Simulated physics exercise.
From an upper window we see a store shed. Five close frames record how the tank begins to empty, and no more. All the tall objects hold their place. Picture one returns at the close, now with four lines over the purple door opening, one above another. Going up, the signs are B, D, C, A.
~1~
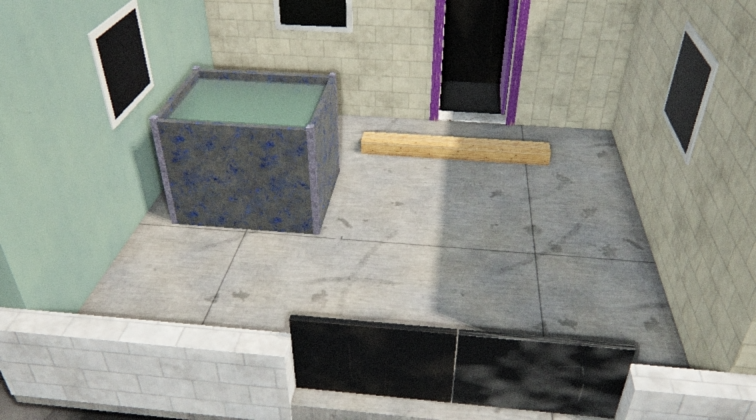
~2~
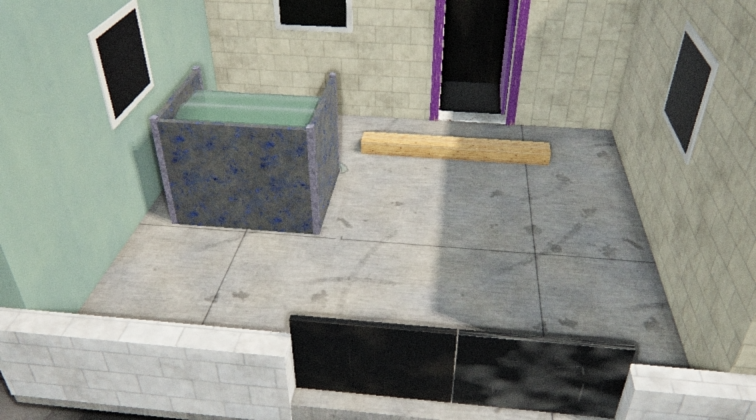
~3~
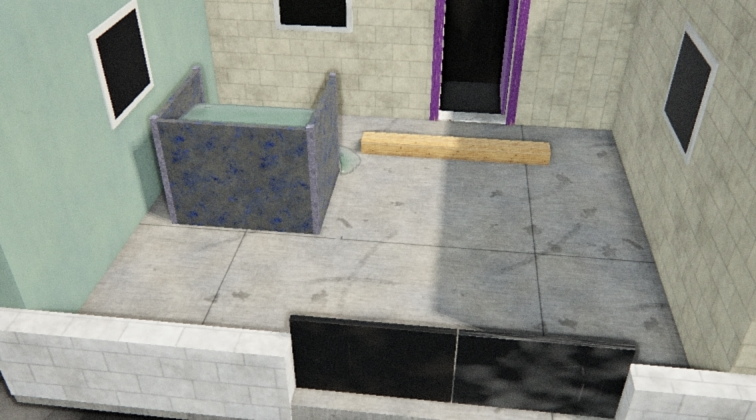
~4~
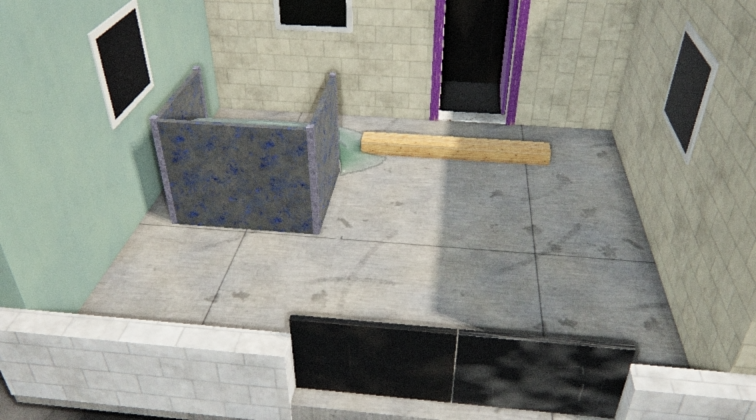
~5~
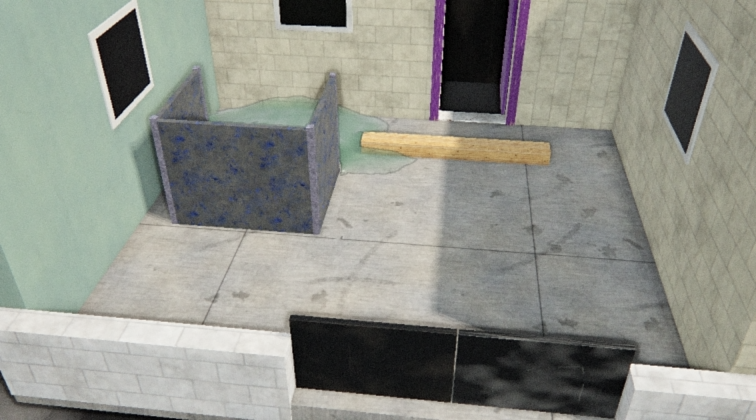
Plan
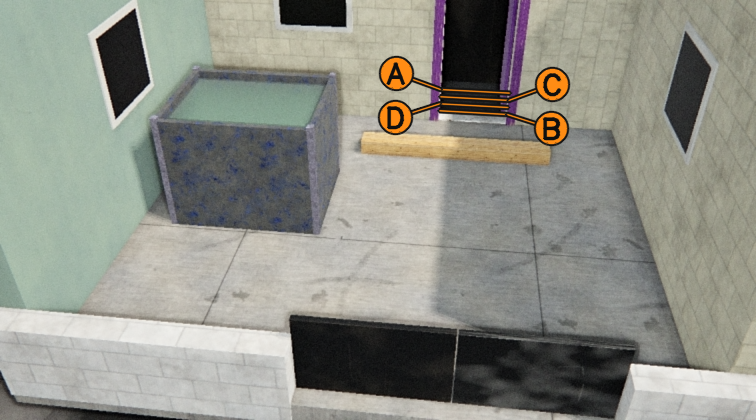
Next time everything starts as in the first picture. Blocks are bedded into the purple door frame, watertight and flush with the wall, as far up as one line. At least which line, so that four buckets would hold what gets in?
Height B just does it.
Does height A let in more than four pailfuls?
No.
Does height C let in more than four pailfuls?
No, that is safe.
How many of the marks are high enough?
All of them.
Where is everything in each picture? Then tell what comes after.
Water in the tank at rest, its middle at (250, 104); foot of the purple doorway at (472, 122); shut gate at (457, 343).
Water covers 2 % of the ground, its front hidden from here.
Water covers 5 % of the ground, its front hidden from here.
Water covers 10 % of the ground and shows as far out as (361, 139).
Water covers 15 % of the ground and shows as far out as (366, 122).
On the marked copy, A at (475, 91); B at (473, 112); C at (474, 98); D at (473, 105); from the bottom up B, D, C, A.
For height A, nothing gets over.
For height B, a splash gets over, under a bucket.
For height C, nothing gets over.
For height D, nothing gets over.
